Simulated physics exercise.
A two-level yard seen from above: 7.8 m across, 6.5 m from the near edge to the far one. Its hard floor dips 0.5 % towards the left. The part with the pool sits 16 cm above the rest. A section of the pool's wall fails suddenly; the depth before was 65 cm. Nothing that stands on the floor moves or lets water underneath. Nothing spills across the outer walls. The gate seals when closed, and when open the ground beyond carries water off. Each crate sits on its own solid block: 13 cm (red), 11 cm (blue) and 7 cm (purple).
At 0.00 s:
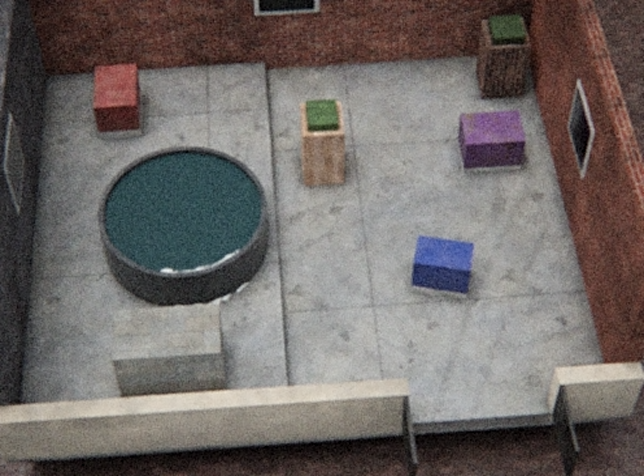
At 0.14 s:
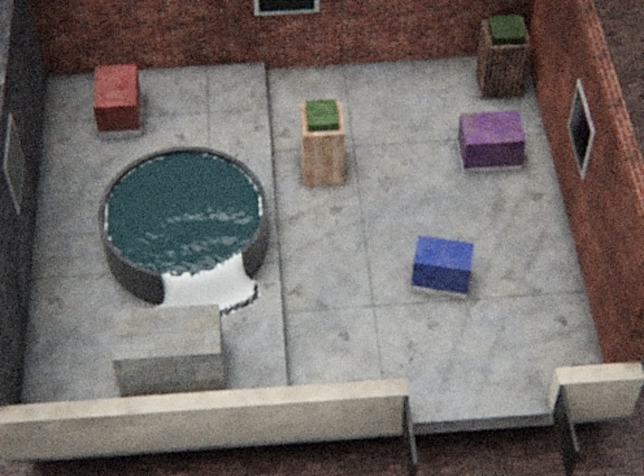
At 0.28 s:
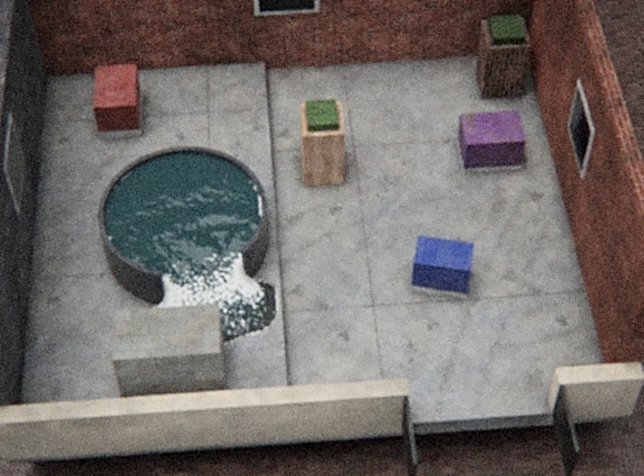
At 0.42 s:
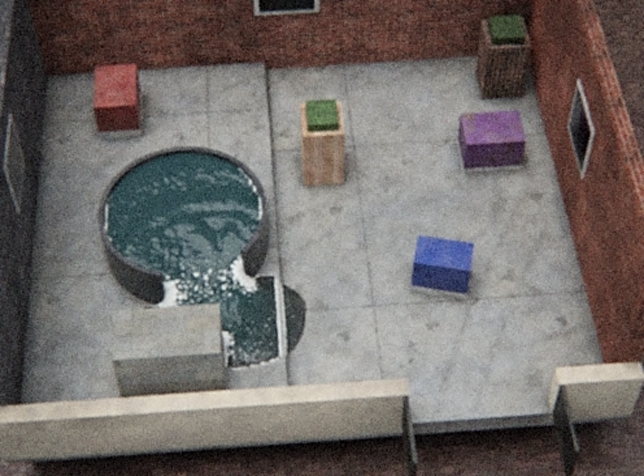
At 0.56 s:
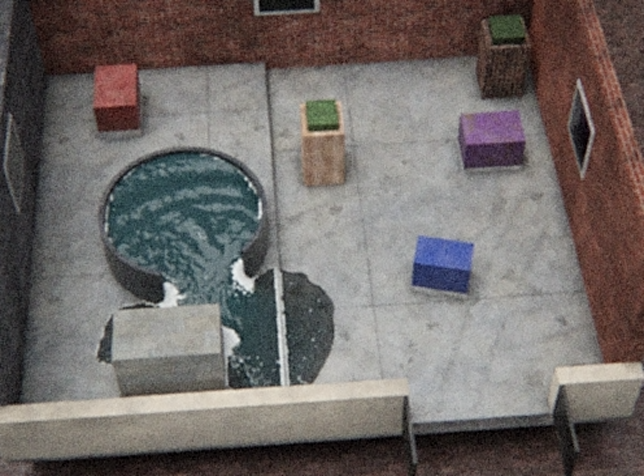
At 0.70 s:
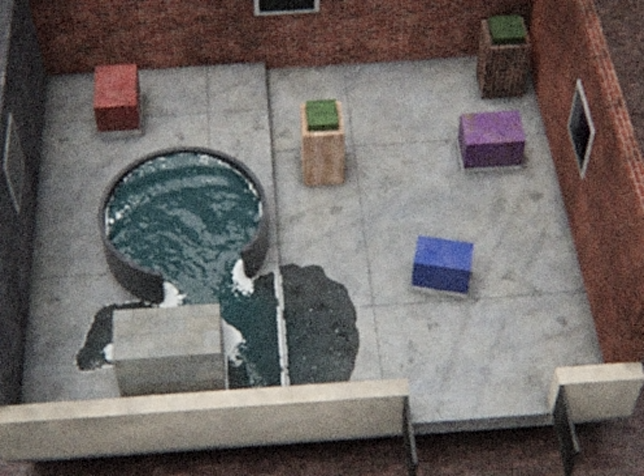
The clip shows a walled yard with a round pool and colored blocks; water bursts through the pool's front, pours onto the paving, then spreads around the pale block and rightward across the floor in a dark, widening patch.
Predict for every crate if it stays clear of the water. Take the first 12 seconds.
The red crate keeps dry; the blue crate escapes dry; the purple crate gets wet.
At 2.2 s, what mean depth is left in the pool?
Some 33 cm.
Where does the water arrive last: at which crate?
It is the purple one.
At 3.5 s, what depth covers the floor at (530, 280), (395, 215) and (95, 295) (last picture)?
Roughly 2, 0 and 3 cm, in turn.
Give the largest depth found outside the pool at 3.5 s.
Up to some 25 cm.
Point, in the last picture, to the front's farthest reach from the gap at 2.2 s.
At about (599, 393).
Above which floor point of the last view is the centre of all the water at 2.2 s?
At about (219, 292).
After 1.4 s water covers 20 % of the floor and is deepest (48 cm) near (200, 334); red plinth not reached, blue plinth not reached, purple plinth not reached.
After 2.2 s water covers 30 % of the floor and is deepest (36 cm) near (200, 346); red plinth not reached, blue plinth reached, purple plinth not reached.
After 3.5 s water covers 50 % of the floor and is deepest (25 cm) near (200, 346); red plinth reached, blue plinth reached, purple plinth not reached.
After 7.0 s water covers 80 % of the floor and is deepest (14 cm) near (48, 82); red plinth reached, blue plinth reached, purple plinth reached.
After 12.0 s water covers 100 % of the floor and is deepest (8 cm) near (281, 176); highest at the red plinth 10 cm, highest at the blue plinth 7 cm, highest at the purple plinth 12 cm.
